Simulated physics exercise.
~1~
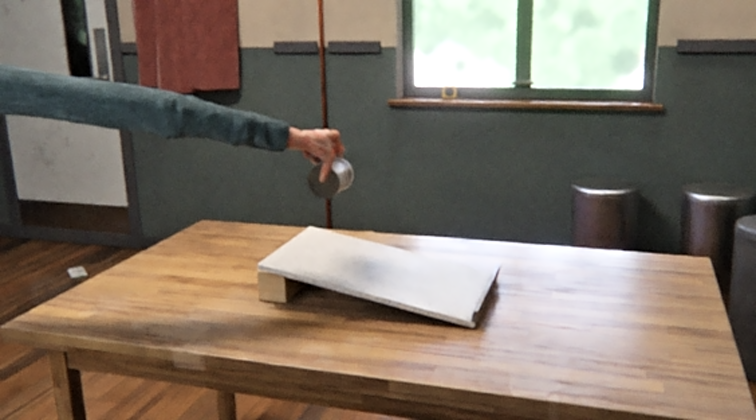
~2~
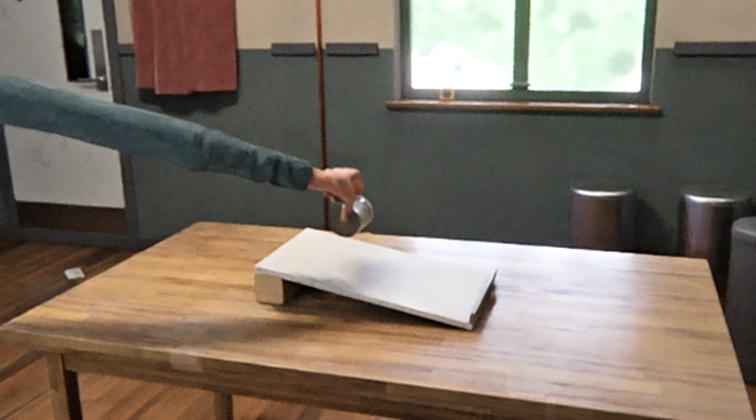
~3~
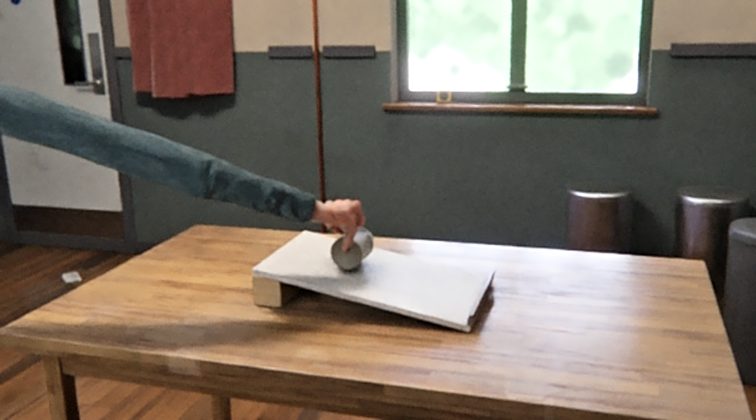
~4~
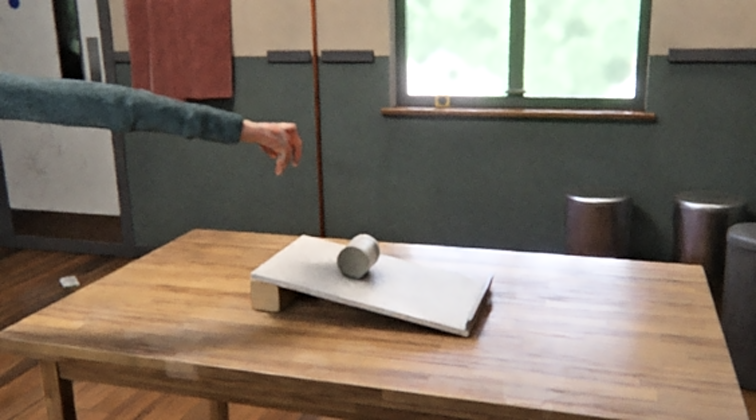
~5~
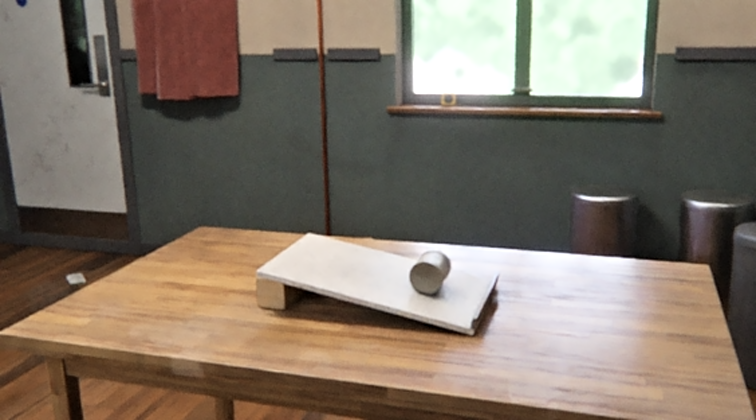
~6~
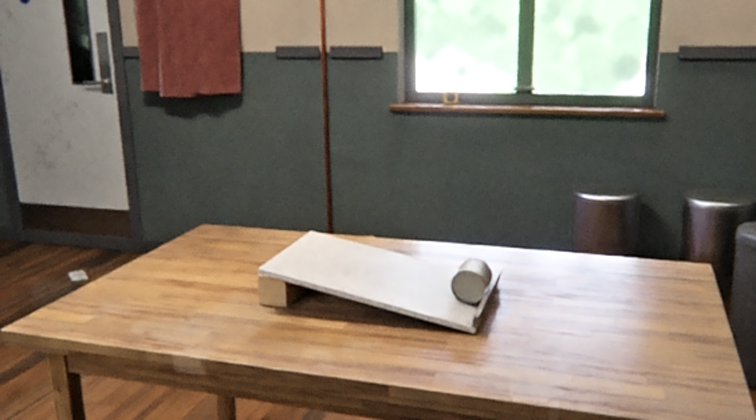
A metal tin, set on a sloping white board by a hand, rolls down rightward.
